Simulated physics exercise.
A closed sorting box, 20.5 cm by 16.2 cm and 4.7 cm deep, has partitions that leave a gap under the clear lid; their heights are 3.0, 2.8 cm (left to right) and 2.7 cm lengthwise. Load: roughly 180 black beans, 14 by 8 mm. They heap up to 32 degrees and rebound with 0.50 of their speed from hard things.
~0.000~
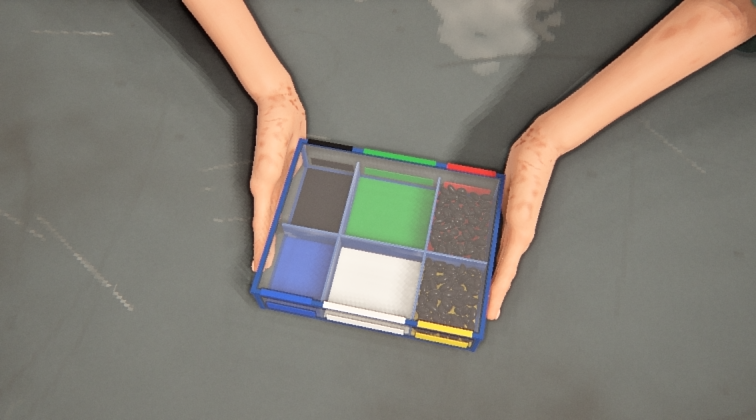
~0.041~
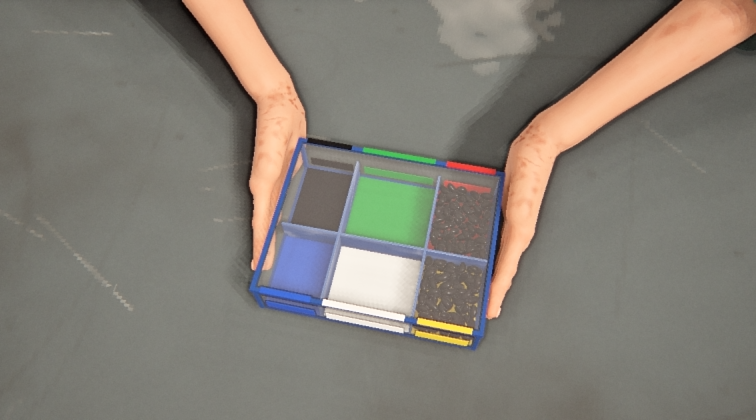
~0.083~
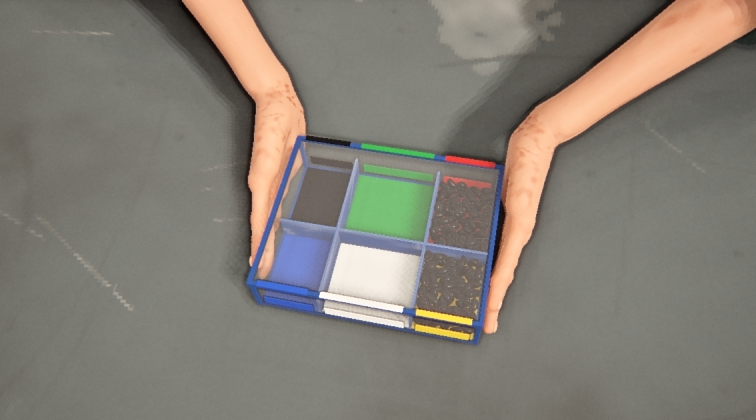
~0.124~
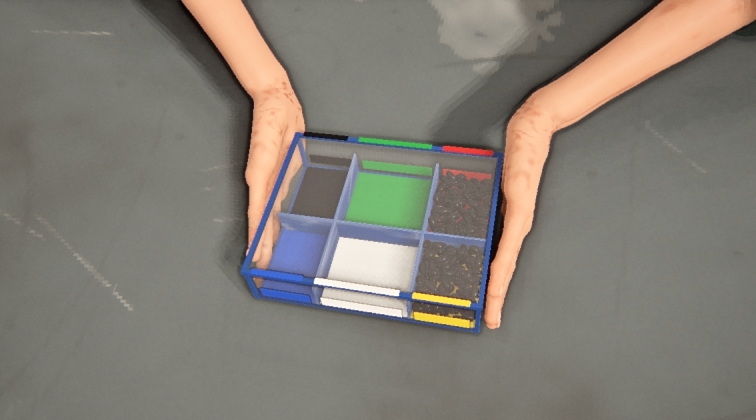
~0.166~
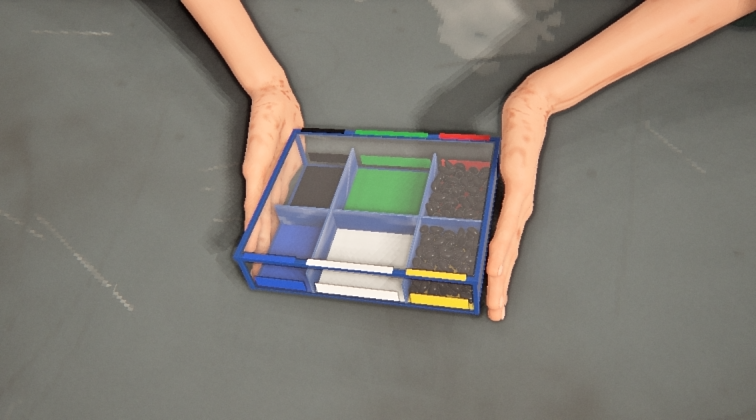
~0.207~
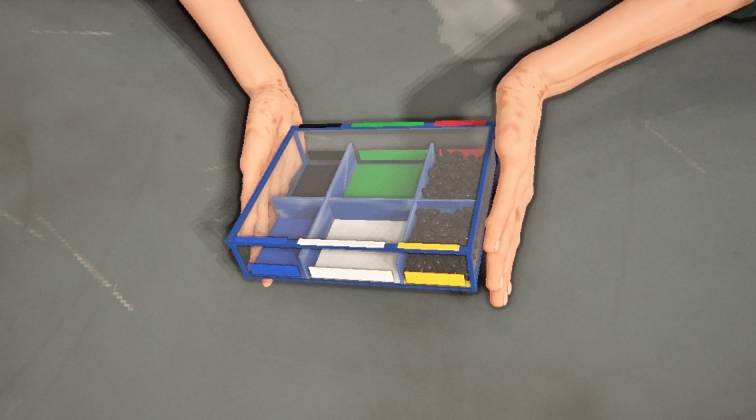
Above a scuffed dark surface, two hands steadily tilt a clear-lidded, partitioned box of black beans.
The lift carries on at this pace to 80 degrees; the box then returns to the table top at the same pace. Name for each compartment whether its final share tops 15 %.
Red above, blue below, green above, yellow above, white below, black below.
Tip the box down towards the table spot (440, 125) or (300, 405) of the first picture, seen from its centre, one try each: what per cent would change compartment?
About 30 and 35 per cent.
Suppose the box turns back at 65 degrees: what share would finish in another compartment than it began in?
Some 30 per cent.
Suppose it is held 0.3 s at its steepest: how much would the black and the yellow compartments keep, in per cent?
In that case black 10; yellow 10.
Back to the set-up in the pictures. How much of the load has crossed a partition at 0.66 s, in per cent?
Roughly 20 per cent.
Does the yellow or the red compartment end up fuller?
The red compartment.
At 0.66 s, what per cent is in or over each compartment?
Red 50, blue 0, green 15, yellow 35, white 5, black 0.
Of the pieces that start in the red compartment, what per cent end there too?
Some 70 per cent.
After 0.66 s, tilt 78 degrees; red 50 %, green 15 %, yellow 35 %, white 5 %.
After 0.97 s, tilt 31 degrees; red 40 %, green 30 %, yellow 20 %, white 5 %, black 5 %.
After 1.37 s, tilt 0 degrees; red 40 %, green 30 %, yellow 20 %, white 5 %, black 5 %.
At rest (1.8 s), red 40 %, blue 0 %, green 30 %, yellow 20 %, white 5 %, black 5 %.
